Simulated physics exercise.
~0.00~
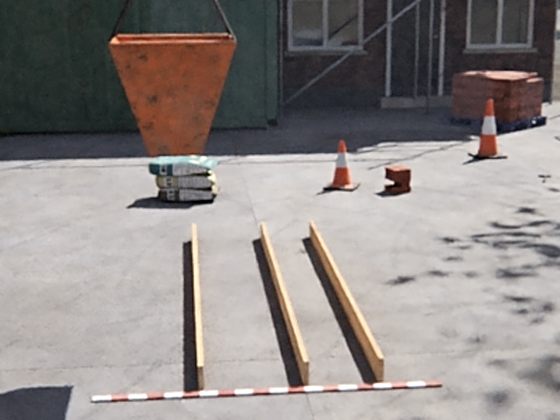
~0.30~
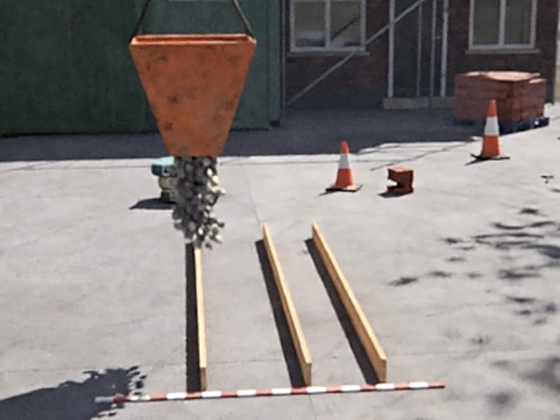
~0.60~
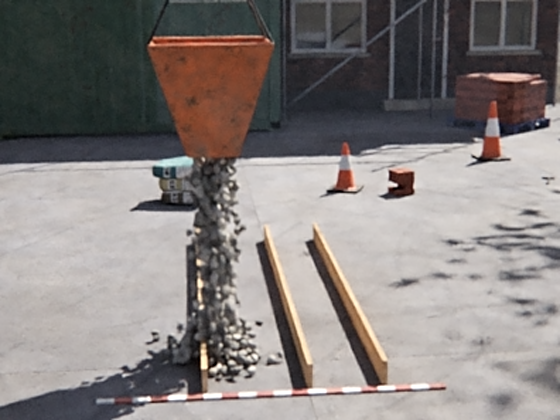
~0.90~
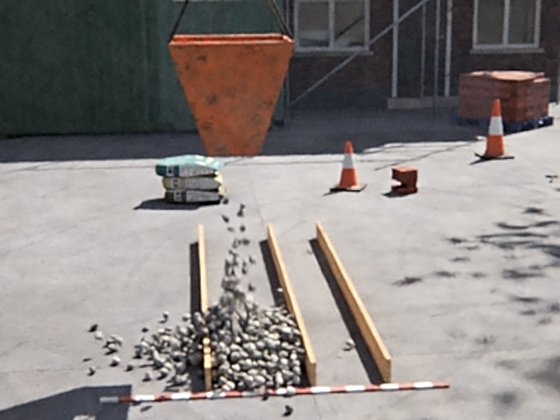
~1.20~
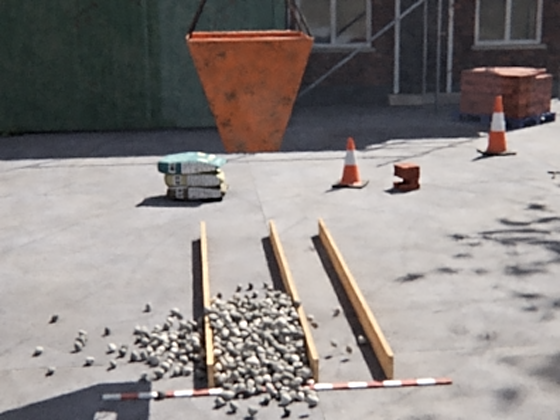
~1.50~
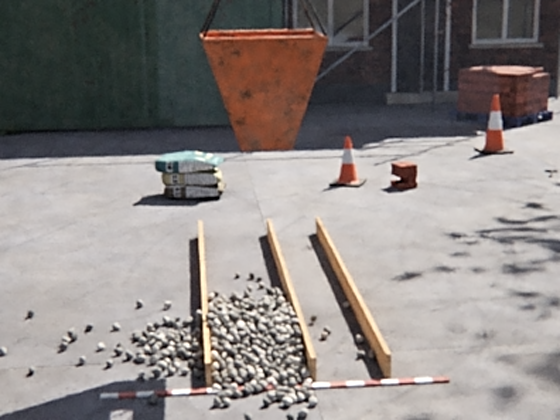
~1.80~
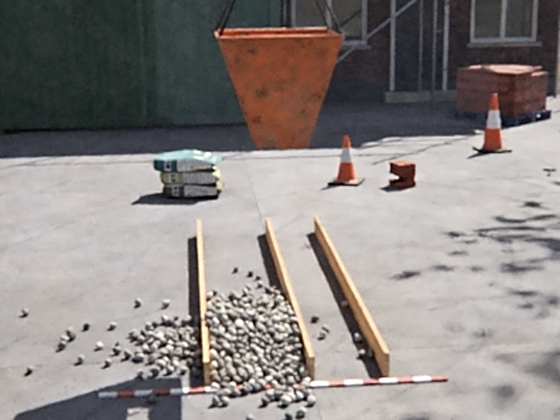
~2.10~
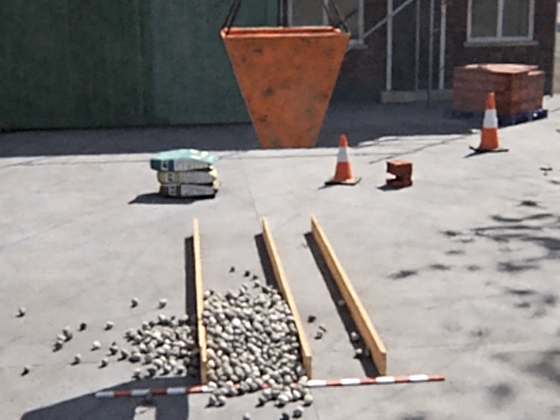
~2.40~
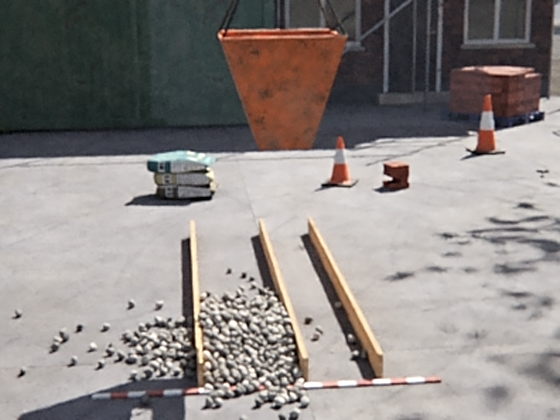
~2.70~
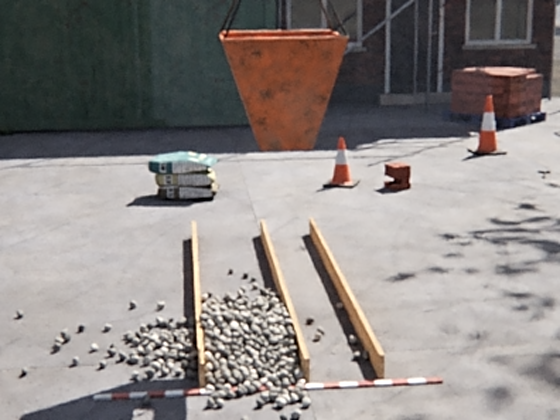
To begin with, a rusty orange hopper hangs over a sunlit concrete yard, above three wooden planks and a red and white striped staff, with cones, stacked bags and bricks behind. As it moves to the right, grey rounded stones begin pouring from its underside. They drop in a thick column around the left plank and pile up on the ground. The stream thins to a last few stones while the hopper carries on rightwards, then hangs still. Most of the stones settle in the left bay, some lie scattered left of it, and only a few reach the right bay.
